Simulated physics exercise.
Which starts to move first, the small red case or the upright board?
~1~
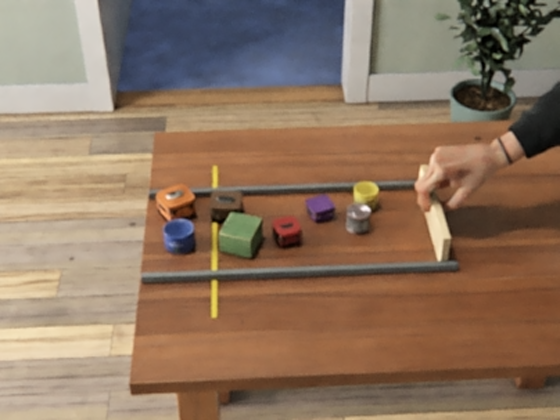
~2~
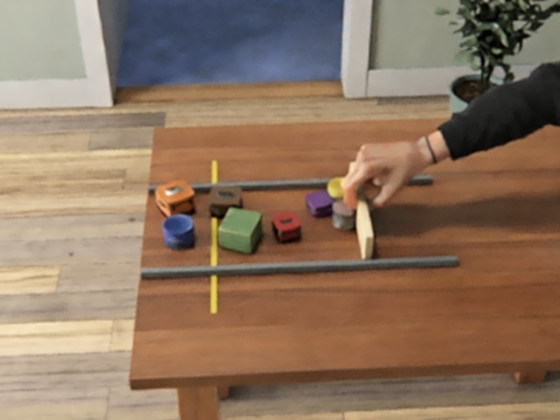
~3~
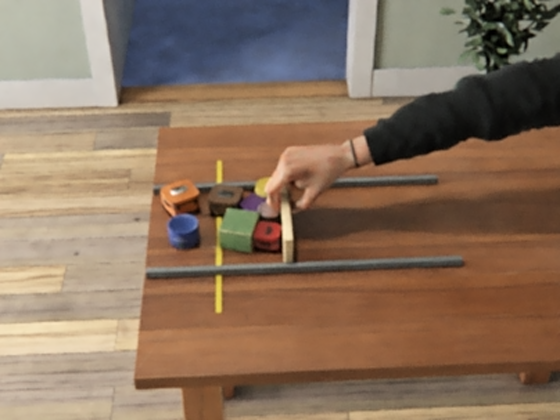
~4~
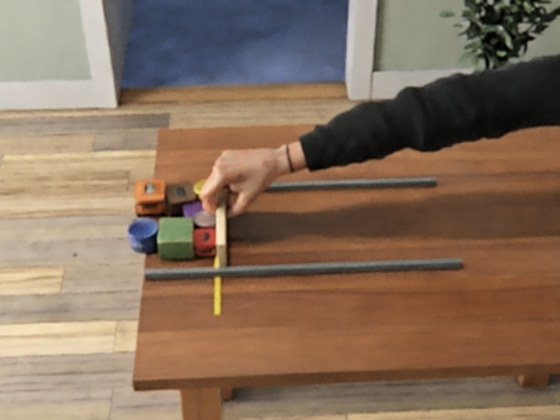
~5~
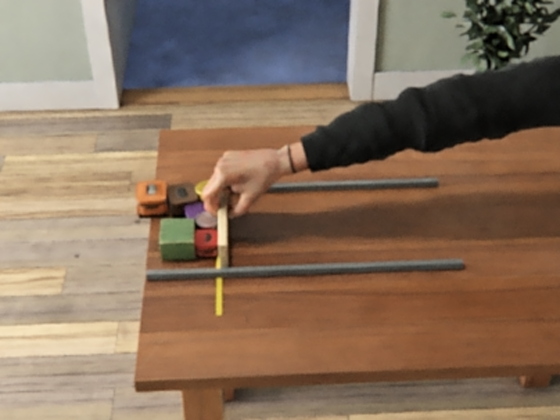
The upright board starts first, pushed left by the hand. The red case stays where it is at first and only shifts left later, as the board comes further across.
